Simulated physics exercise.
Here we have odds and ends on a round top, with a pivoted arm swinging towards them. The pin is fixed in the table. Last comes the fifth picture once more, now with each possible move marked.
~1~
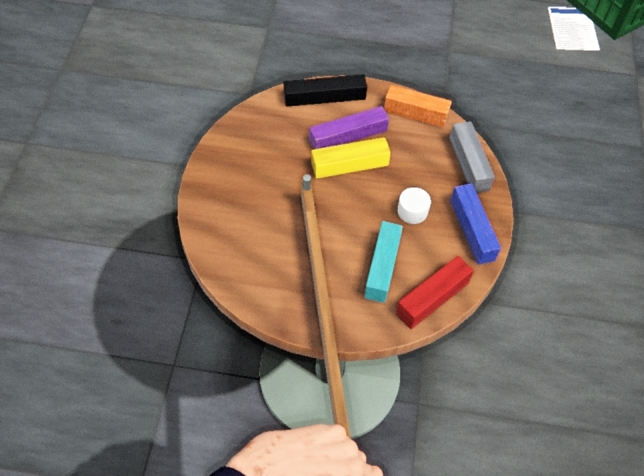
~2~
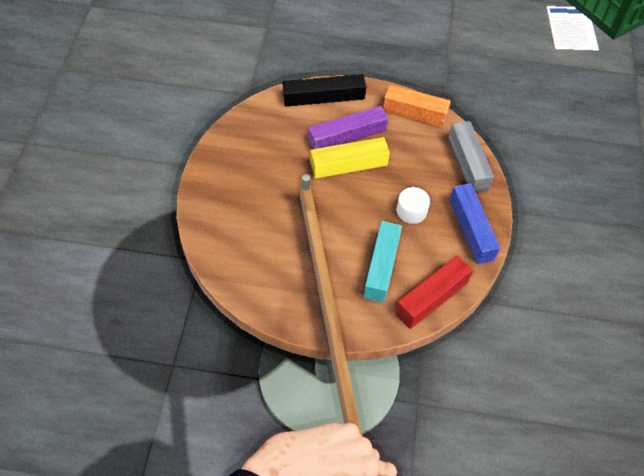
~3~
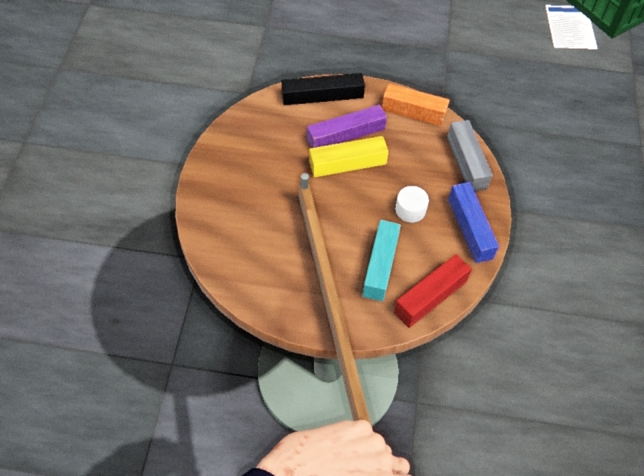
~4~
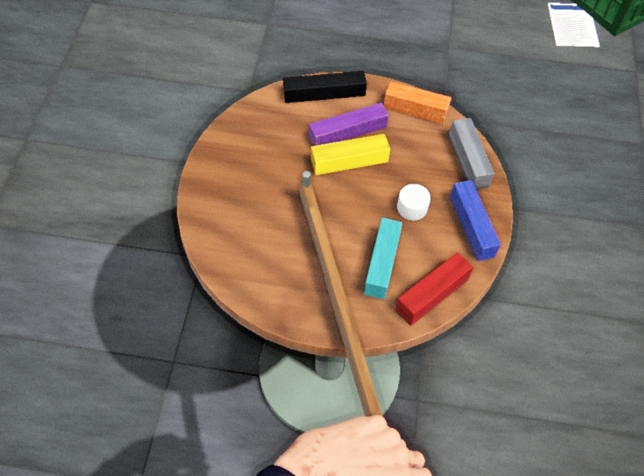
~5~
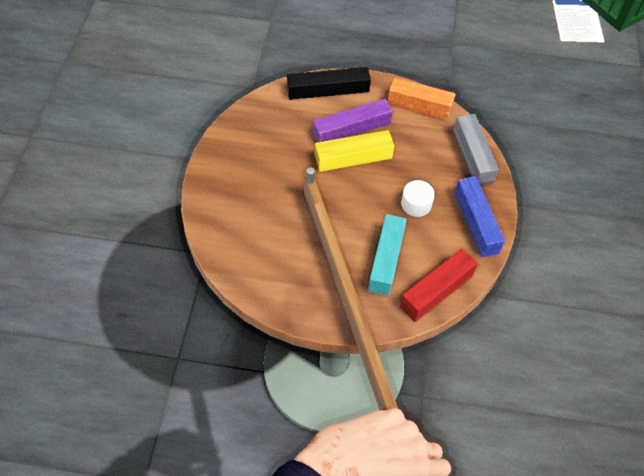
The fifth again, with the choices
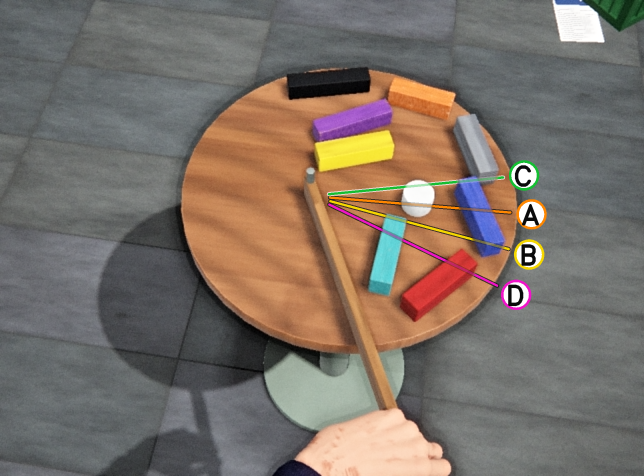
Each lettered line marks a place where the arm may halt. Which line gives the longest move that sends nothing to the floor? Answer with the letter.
C is the last safe line.
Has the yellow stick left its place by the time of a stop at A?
By then, no.
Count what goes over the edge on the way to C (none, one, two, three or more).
The count is none.
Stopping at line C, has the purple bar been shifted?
By then, no.
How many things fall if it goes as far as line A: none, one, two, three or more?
The count is none.
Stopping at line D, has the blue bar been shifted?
Yes.
On the marked copy, A at (420, 205); B at (418, 225); C at (417, 186); D at (411, 244).
Following C. Soon after the start, arm (391, 245); red stick (465, 264); blue bar (483, 213).
Later, arm (415, 204); red stick (501, 216); blue bar (496, 195).
In the end, arm (416, 171); grey stick (470, 113); red stick (491, 163); nothing has fallen.
As for the rest, A is safe but short; B is safe but short; D is safe but short.
